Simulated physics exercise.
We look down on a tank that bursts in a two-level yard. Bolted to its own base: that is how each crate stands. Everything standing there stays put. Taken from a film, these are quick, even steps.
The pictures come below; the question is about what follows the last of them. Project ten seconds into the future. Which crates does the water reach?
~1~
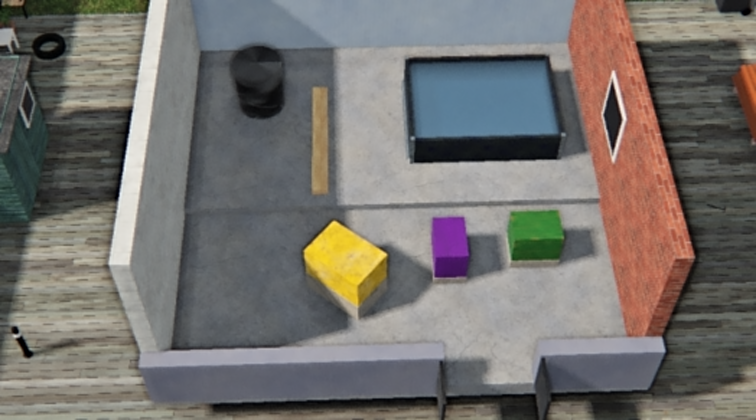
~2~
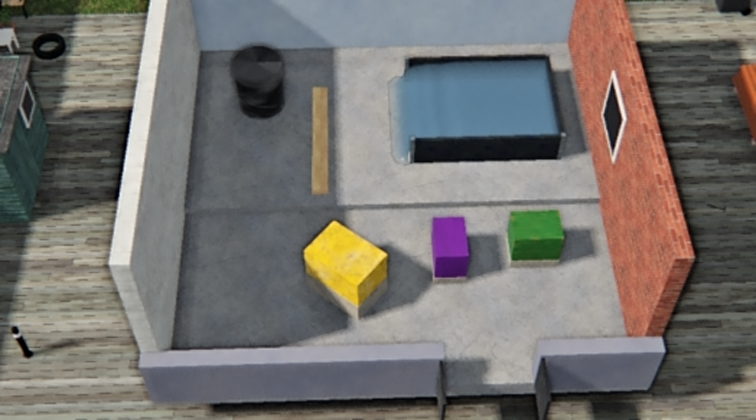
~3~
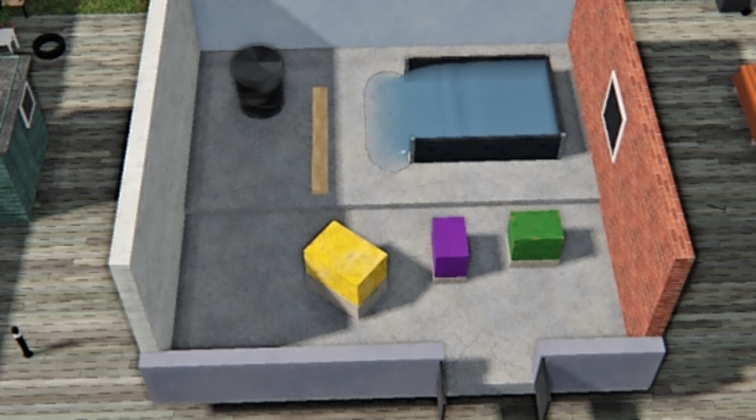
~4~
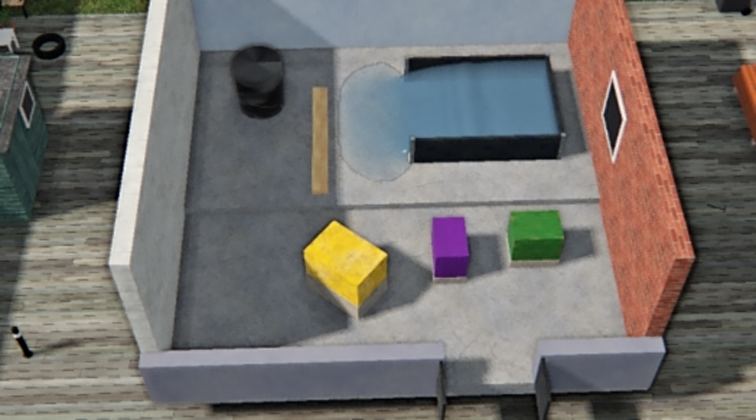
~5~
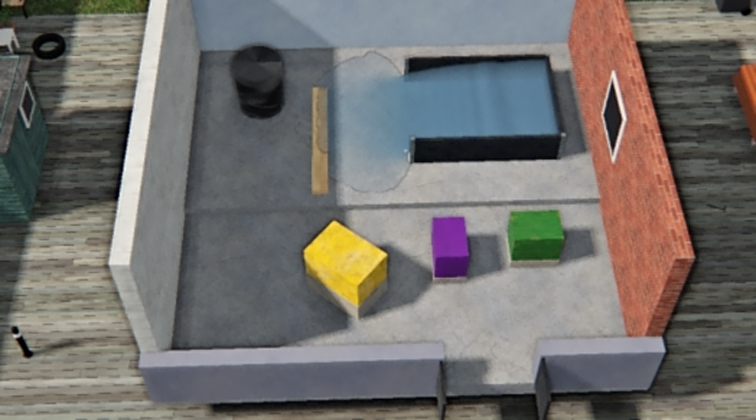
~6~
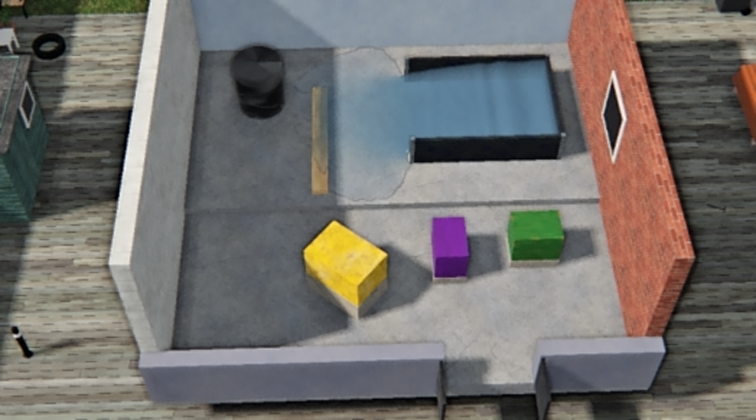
The yellow crate is not reached; the green crate is not reached; the purple crate is not reached.
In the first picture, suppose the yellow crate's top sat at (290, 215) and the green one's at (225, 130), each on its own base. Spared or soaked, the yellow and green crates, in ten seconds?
In short: The yellow one keeps dry, the green one takes water.
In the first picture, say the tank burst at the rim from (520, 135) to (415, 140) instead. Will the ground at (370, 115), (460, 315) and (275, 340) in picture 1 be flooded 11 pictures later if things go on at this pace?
The first comes out untouched, the second soaked, the third untouched.
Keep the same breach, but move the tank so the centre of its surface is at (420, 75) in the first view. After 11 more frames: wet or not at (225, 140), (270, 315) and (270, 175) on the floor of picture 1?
First drenched; next unwetted; last drenched.
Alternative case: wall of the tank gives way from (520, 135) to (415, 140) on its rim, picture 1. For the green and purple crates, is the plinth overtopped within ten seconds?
I expect green goes wet while purple goes wet.
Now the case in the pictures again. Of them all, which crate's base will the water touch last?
It's the green one.
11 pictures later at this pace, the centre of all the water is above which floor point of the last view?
Close to (383, 121), I reckon.
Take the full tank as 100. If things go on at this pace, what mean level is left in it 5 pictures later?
Near 64 in a hundred.
A moment on, water covers 25 % of the floor; the yellow crate not reached, the green crate not reached, the purple crate not reached.
Next, water covers 35 % of the floor; the yellow crate water round its plinth, the green crate not reached, the purple crate not reached.
Then, water covers 50 % of the floor; the yellow crate water round its plinth, the green crate not reached, the purple crate water round its plinth.
Later, water covers 70 % of the floor; the yellow crate water round its plinth, the green crate not reached, the purple crate water round its plinth.
In the end, water covers 90 % of the floor; the yellow crate stayed above the water, the green crate stayed above the water, the purple crate stayed above the water.
